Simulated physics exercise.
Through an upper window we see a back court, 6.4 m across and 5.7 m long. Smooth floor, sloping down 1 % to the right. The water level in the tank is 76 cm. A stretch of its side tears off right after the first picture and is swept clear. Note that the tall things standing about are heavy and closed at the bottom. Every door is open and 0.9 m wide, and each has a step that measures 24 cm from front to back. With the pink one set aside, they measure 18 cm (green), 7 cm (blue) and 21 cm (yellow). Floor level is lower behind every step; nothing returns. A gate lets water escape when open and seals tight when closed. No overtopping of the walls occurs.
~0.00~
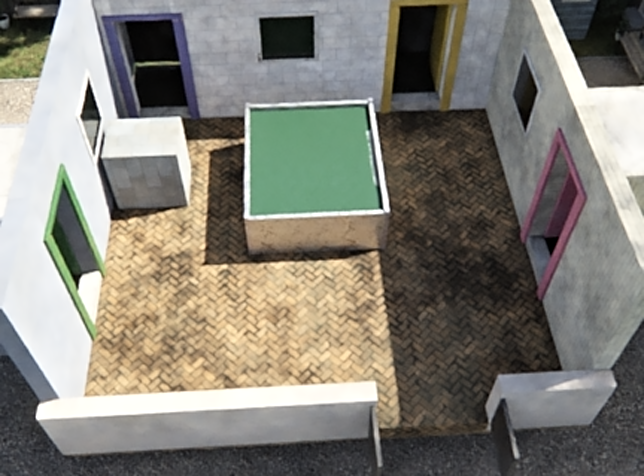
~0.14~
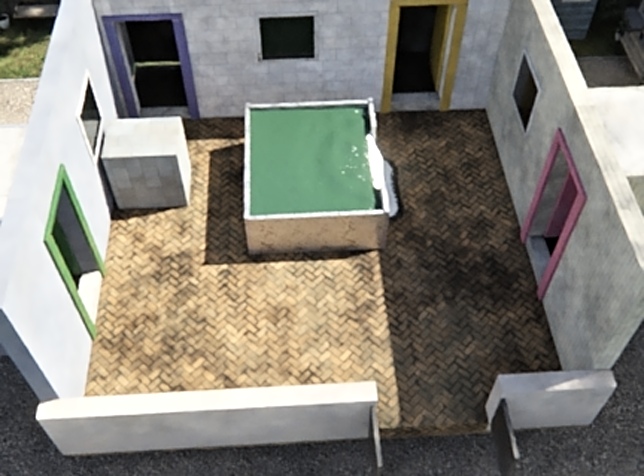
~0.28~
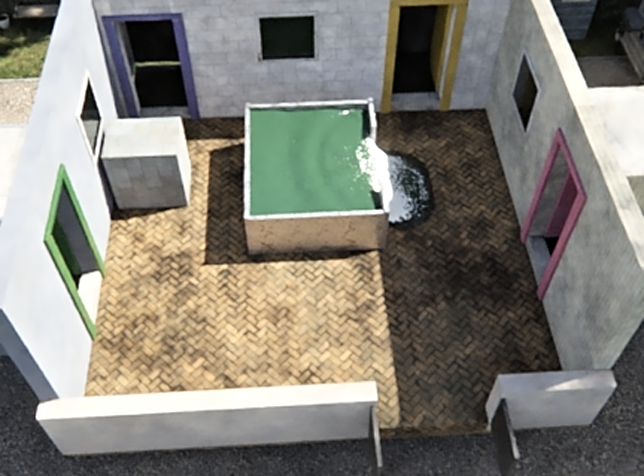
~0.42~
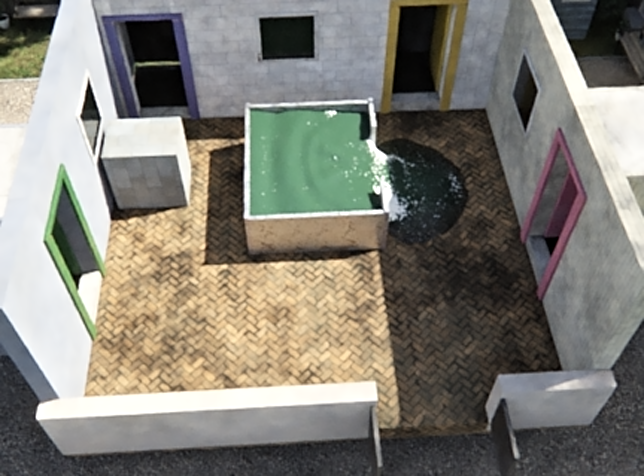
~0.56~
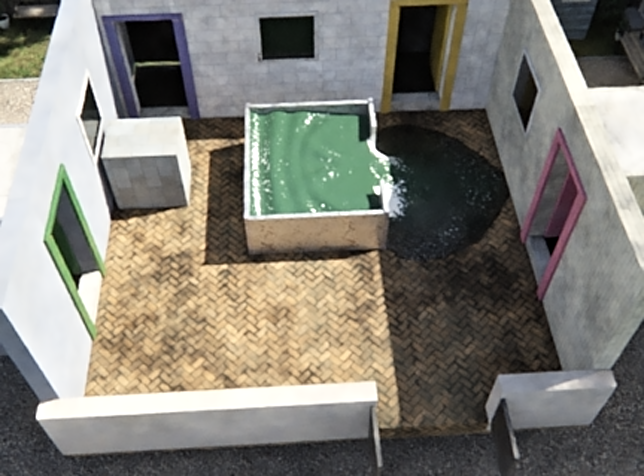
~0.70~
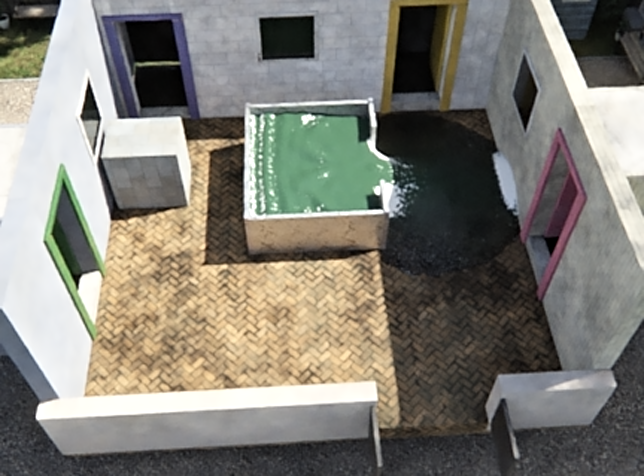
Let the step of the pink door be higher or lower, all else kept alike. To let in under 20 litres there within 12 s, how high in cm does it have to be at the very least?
At least roughly 18 cm.
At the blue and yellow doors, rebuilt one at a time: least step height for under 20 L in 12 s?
You'd want some 13.0 cm at blue and some 17 cm at yellow.
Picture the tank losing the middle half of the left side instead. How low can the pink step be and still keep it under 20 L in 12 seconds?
In that case you'd want it roughly 11.0 cm high.
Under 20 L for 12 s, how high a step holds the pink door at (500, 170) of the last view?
It needs about 40 cm.
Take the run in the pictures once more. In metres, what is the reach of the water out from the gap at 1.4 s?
Close to 3.4 metres, I'd say.
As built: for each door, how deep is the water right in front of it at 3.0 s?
Centimetres: Pink = 19, yellow = 21, blue = 0, green = 0.
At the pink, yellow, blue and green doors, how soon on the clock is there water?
It gets to pink after 0.9 s, yellow after 0.8 s, blue after 3.4 s and green after 5.5 s.
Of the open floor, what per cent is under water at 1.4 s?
Around 25 per cent of the free floor.
After 1.4 s water covers 25 % of the floor, deepest (58 cm) near (482, 112); 23 cm at the pink door, 0 litres in over its 19 cm step.
After 3.0 s water covers 40 % of the floor, deepest (35 cm) near (472, 113); 19 cm at the pink door, 14 litres in over its 19 cm step.
After 12.0 s water covers 100 % of the floor, deepest (14 cm) near (240, 150); 8 cm at the pink door, 17 litres in over its 19 cm step.
At the pink door as built, the water arrived by 1.0 s and peaked near 25 cm at 1.8 s.
Run again over the same 12 s with other heights there, 35 litres in over 16 cm, 7 litres over 22 cm. The limit of 20 litres is kept from about 18 cm up.
